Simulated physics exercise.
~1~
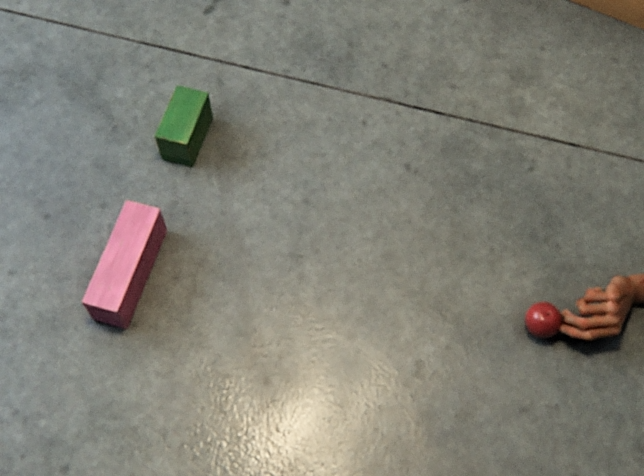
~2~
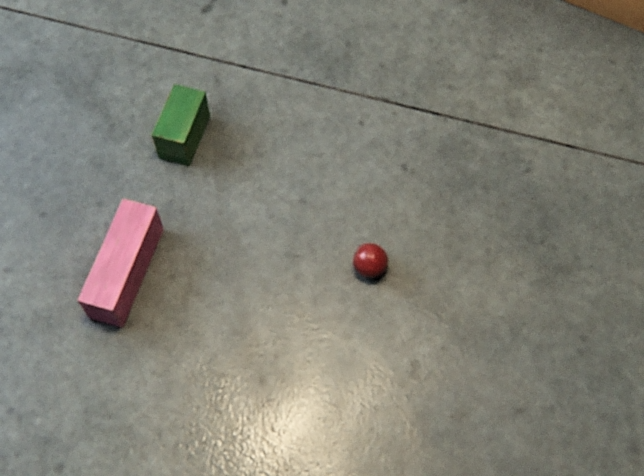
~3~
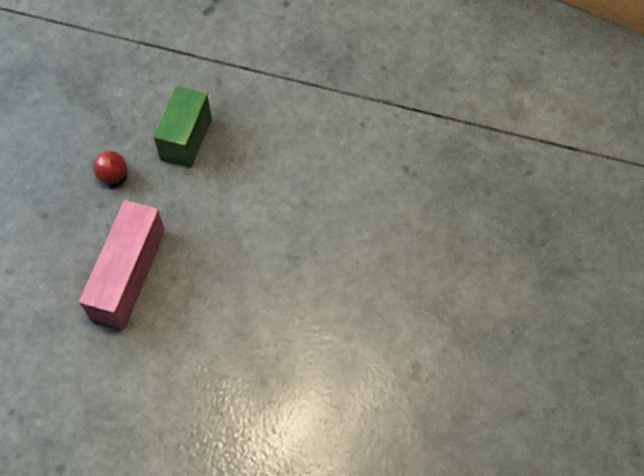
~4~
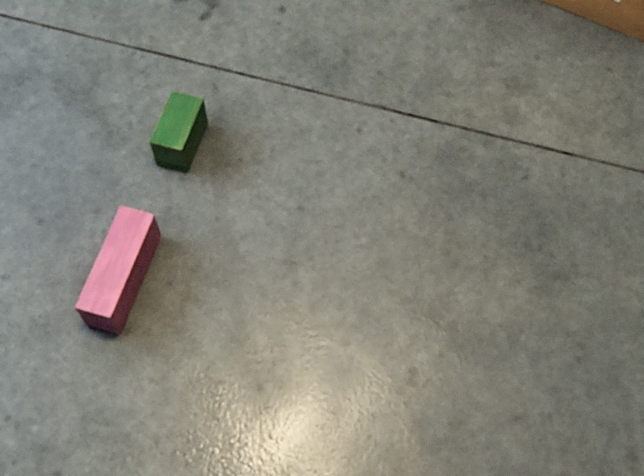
On a grey concrete floor, a hand releasing a red ball that rolls left between green and pink blocks and out of view.
